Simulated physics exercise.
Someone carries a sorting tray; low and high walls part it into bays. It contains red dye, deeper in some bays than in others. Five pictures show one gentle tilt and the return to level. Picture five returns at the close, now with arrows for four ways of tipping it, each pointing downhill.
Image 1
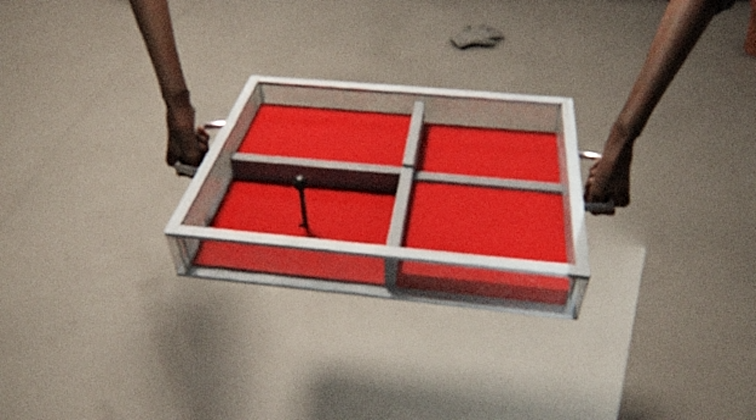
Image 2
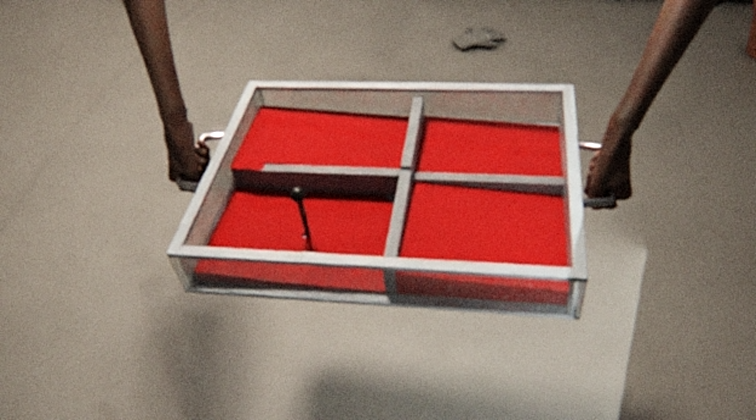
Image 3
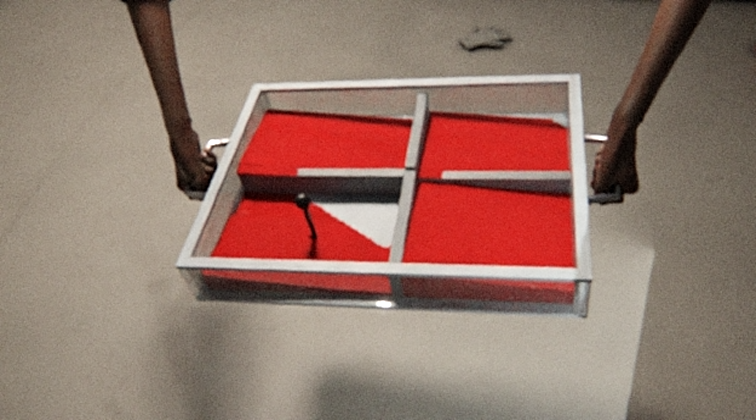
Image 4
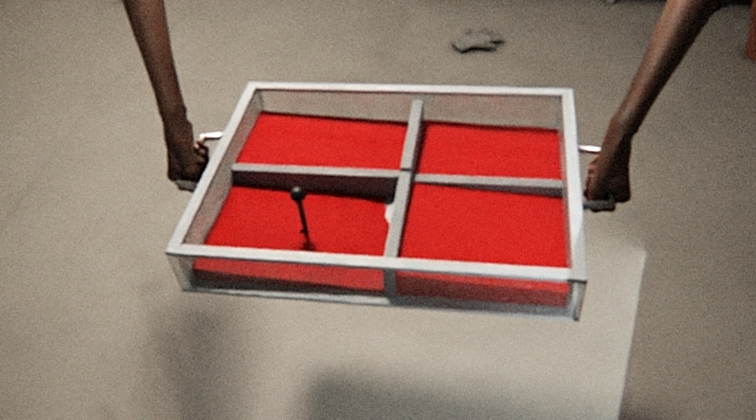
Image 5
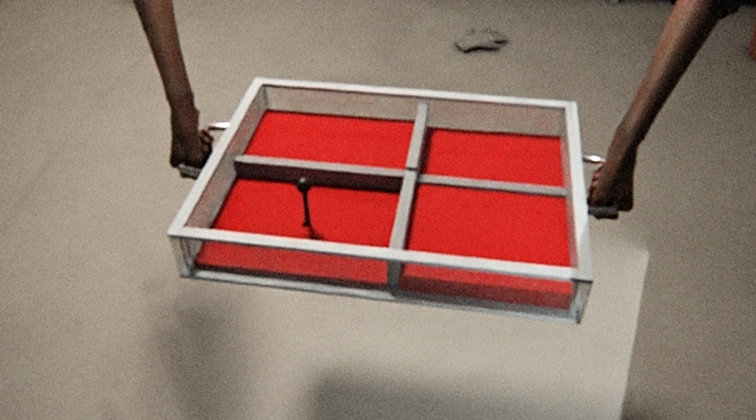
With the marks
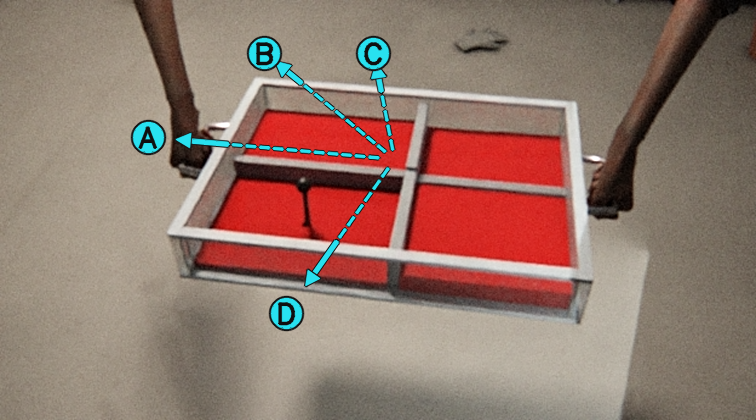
In the video, two hands hold a white-framed tray divided into four bays of red liquid, tilting it slightly toward the front left so the liquid shifts and bares a pale patch near the black peg, then levelling it again.
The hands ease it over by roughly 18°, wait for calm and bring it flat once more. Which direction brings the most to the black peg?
Direction D.
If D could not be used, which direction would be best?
A it is.
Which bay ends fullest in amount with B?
It is the back left one.
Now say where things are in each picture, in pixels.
The tray is level; deepest in the back left bay, at (329, 136), shallowest in the front left; black peg at (301, 183), in the first picture.
Tipped about 6° down to the front left; liquid runs over the wall between the front left and back left bays, in the second picture.
Tipped about 10° down to the front left; liquid runs over two walls; black peg at (303, 201), in the third picture.
Tipped about 5° down to the front left; no wall is crossed, in the fourth picture.
The tray is level; deepest in the front right bay, at (484, 232), shallowest in the front left; black peg at (304, 185), in the fifth picture.
On the marked copy, A ends at (181, 140); B ends at (279, 65); C ends at (376, 68); D ends at (308, 281).
With A, about 30 % of the liquid ends in the peg's bay; nothing spills.
With B, about 10 % of the liquid ends in the peg's bay; about 13 % goes over the rim.
With C, about 14 % of the liquid ends in the peg's bay; nothing spills.
With D, about 45 % of the liquid ends in the peg's bay; nothing spills.
